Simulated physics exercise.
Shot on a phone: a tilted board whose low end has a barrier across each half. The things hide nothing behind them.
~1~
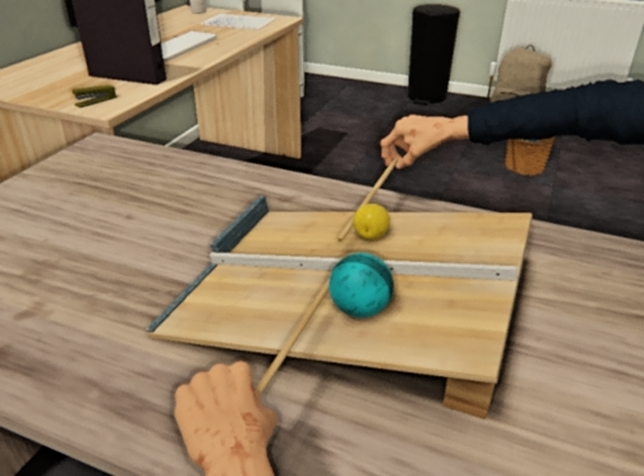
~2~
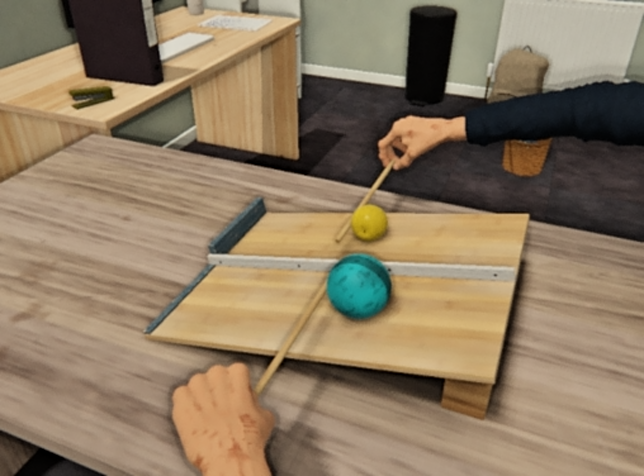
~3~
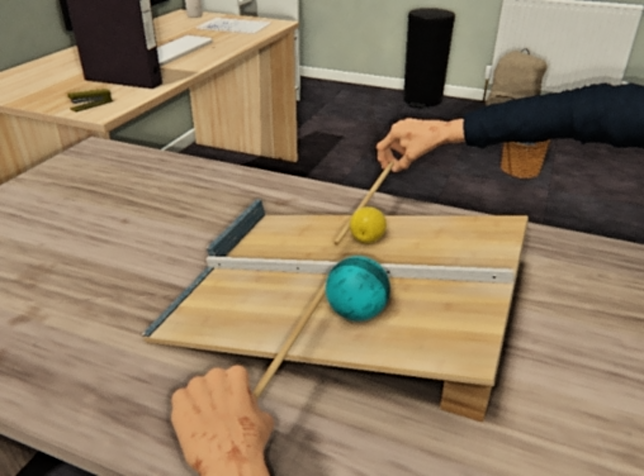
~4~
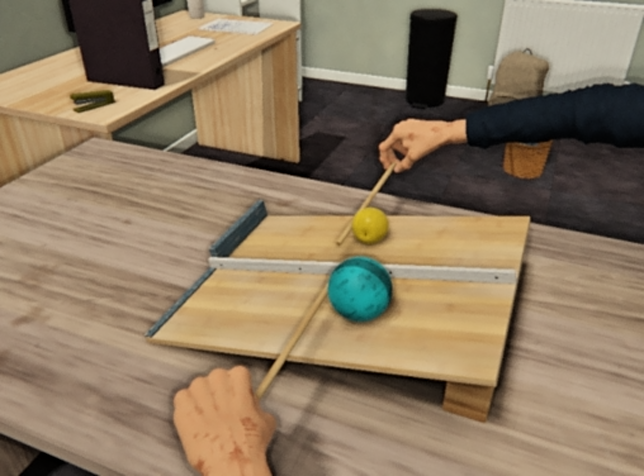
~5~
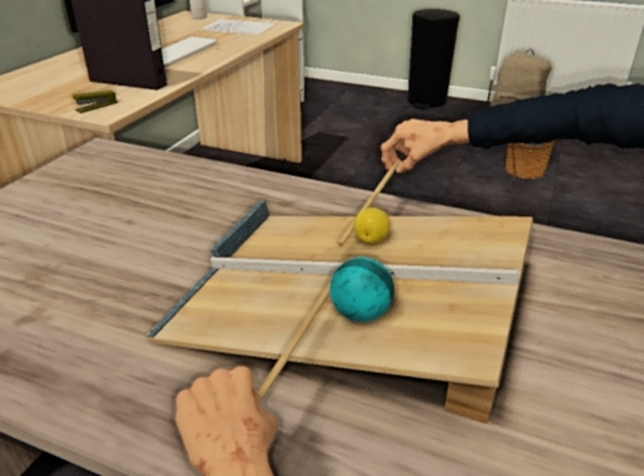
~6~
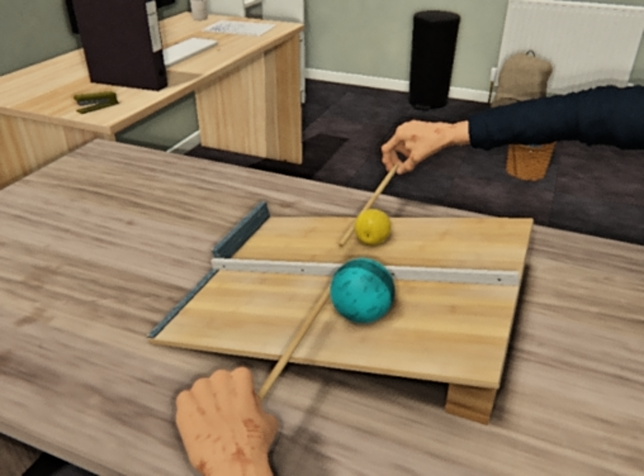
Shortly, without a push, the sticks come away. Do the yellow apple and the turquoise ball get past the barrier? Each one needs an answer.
The yellow apple stays on, and the turquoise ball falls off.
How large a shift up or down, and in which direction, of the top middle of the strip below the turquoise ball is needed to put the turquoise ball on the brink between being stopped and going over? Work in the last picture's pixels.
You'd need to go up by close to 12 pixels.
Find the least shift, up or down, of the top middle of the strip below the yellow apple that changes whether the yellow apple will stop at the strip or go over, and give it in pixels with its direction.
About 8 pixels, downward.
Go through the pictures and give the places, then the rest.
Held back by the sticks; yellow apple (371, 222); turquoise ball (362, 285); board (345, 264), in the first frame.
Held back by the sticks; turquoise ball (359, 287); board (343, 265), in the second frame.
Held back by the sticks; yellow apple (368, 225); board (342, 267), in the third frame.
Held back by the sticks; turquoise ball (360, 289); board (344, 268), in the fourth frame.
Held back by the sticks; yellow apple (372, 226); board (346, 268), in the fifth frame.
Held back by the sticks; yellow apple (373, 227); turquoise ball (363, 291); board (347, 269), in the sixth frame.
Then, 0.50 s later than the last frame, yellow apple rolling on the board near (291, 227); turquoise ball rolling on the board near (263, 285).
Then, 0.94 s later than the last frame, yellow apple resting against the strip near (258, 226); turquoise ball off the board near (78, 259).
Then, 1.34 s later than the last frame, yellow apple resting against the strip near (258, 226); turquoise ball off the board.
When it is over, the yellow apple gets caught, near (258, 226); the turquoise ball runs past the strip.
